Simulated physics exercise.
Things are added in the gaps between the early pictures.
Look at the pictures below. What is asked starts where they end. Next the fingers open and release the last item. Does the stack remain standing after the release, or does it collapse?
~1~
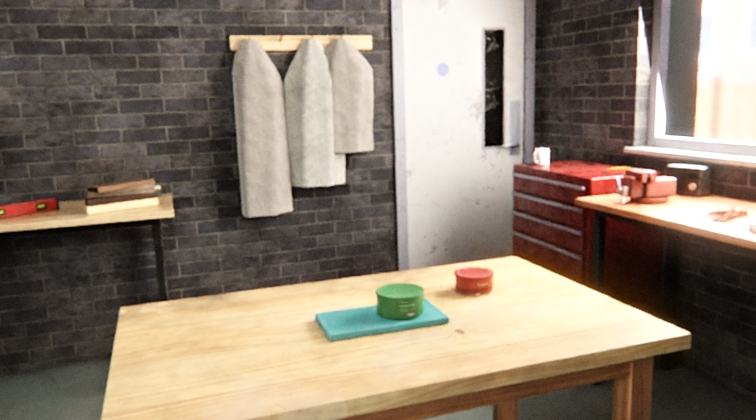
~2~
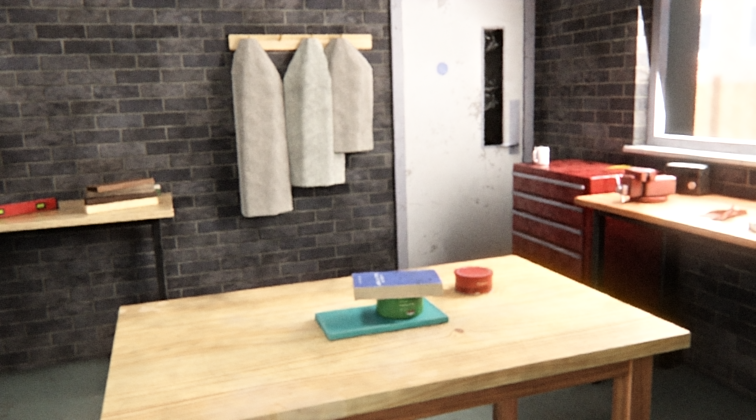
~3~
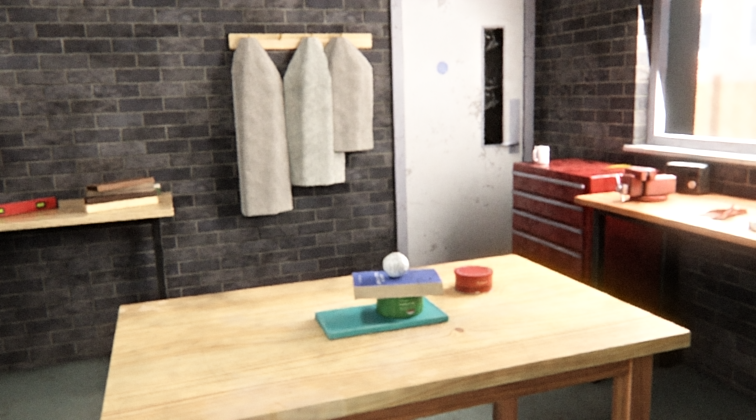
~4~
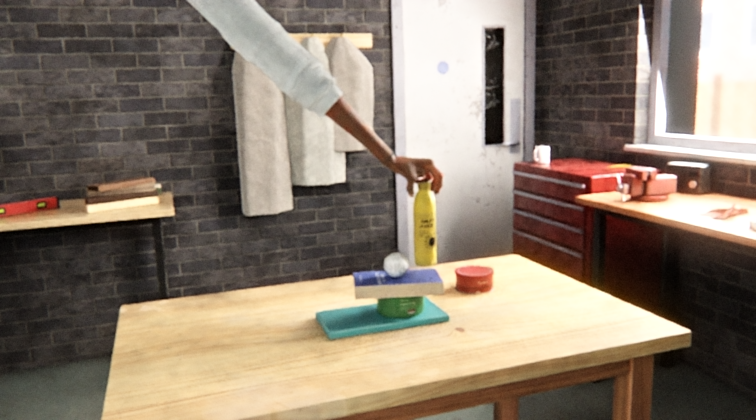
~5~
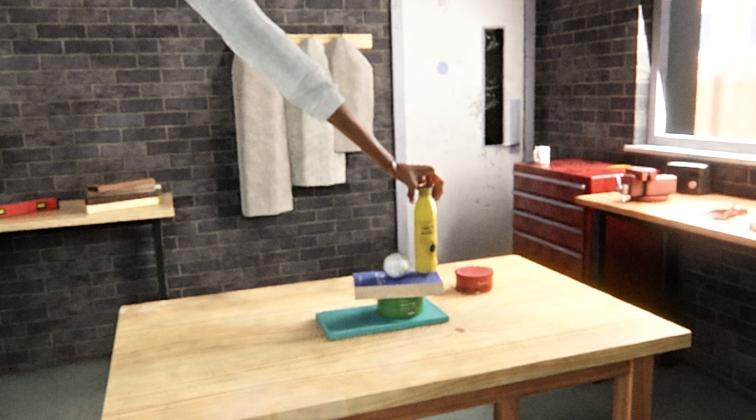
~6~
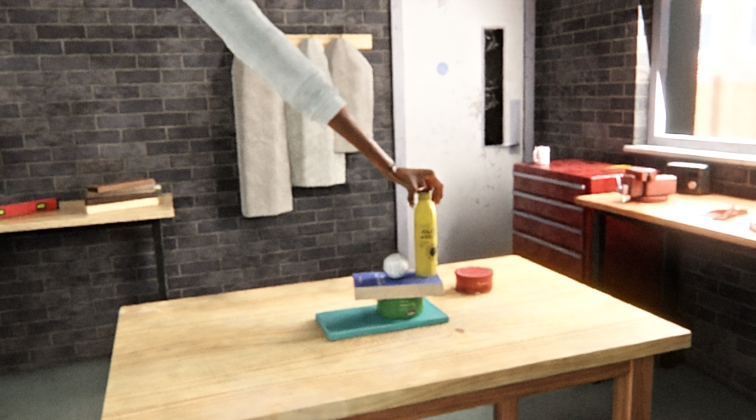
None of it tumbles.
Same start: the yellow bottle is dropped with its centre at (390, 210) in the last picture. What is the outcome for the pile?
Topples.
Then, 0.70 s later than the last frame, all is still.
Then, 1.90 s later than the last frame, yellow bottle resting near (426, 234).
When it is over, all 6 as before. End places, in pixels of the last picture, yellow bottle near (426, 234). The pile holds.
